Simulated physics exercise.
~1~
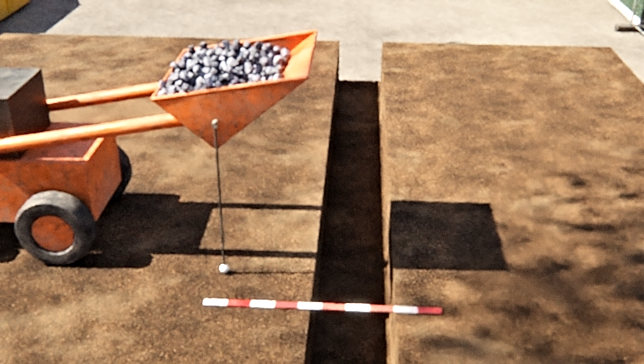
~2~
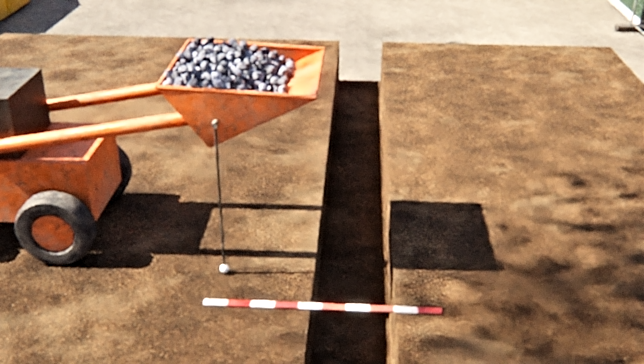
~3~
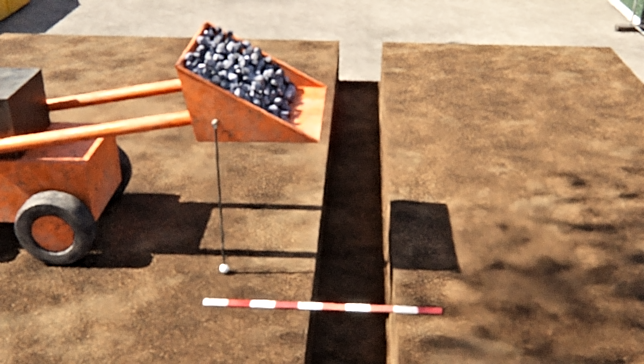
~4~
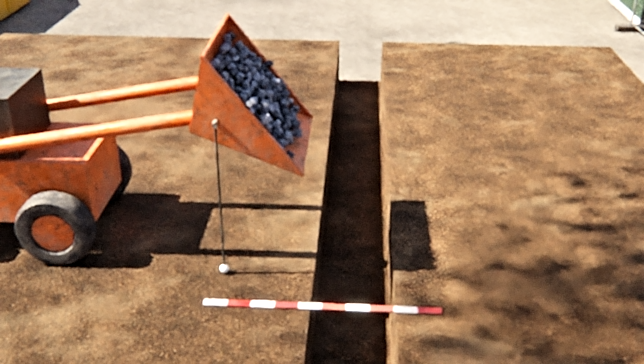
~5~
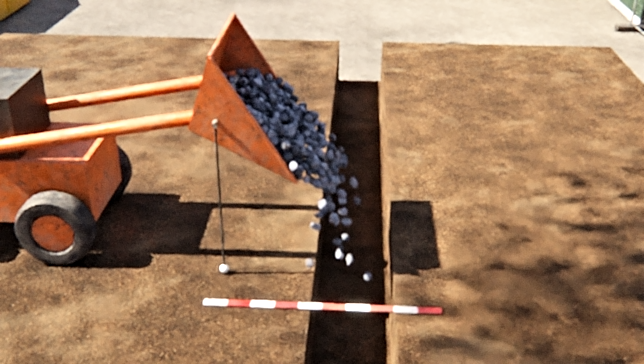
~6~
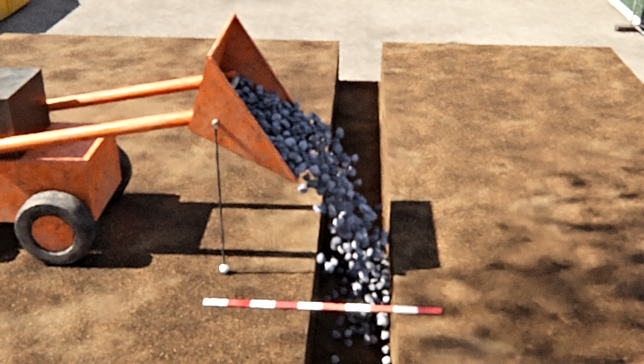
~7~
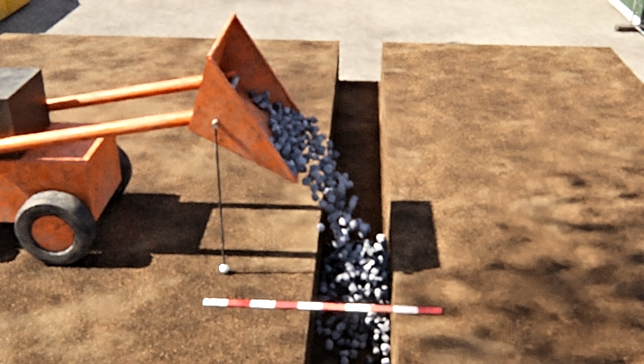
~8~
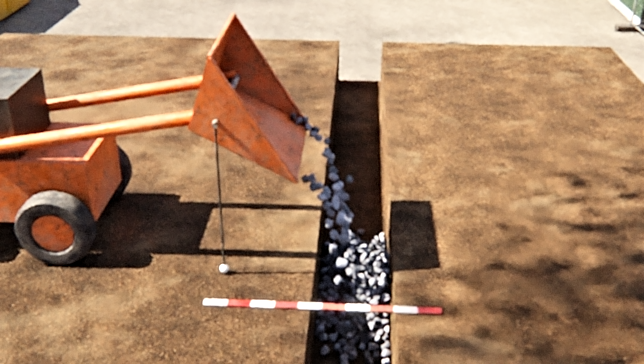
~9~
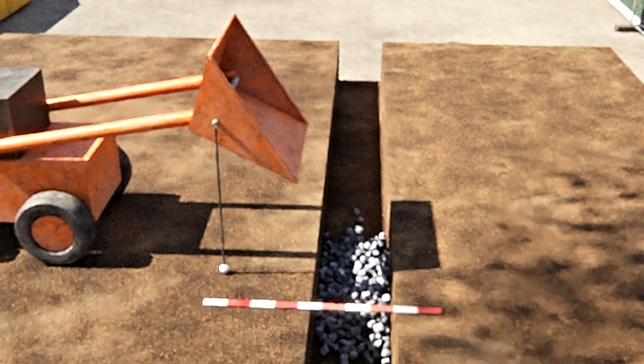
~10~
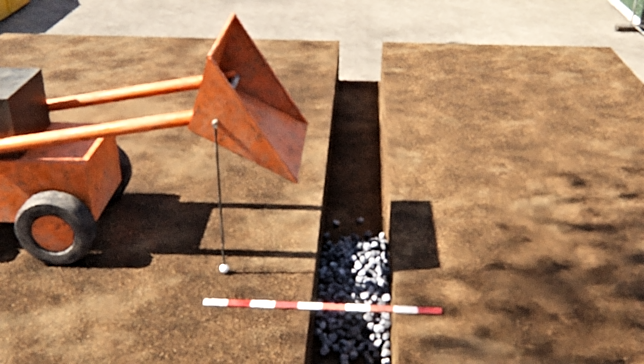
An orange loader tipped its raised bucket of dark grey stones down to the right, and they slid out in a stream into the narrow trench until the bucket was empty and the stones lay piled inside the trench, beneath a red and white striped pole.
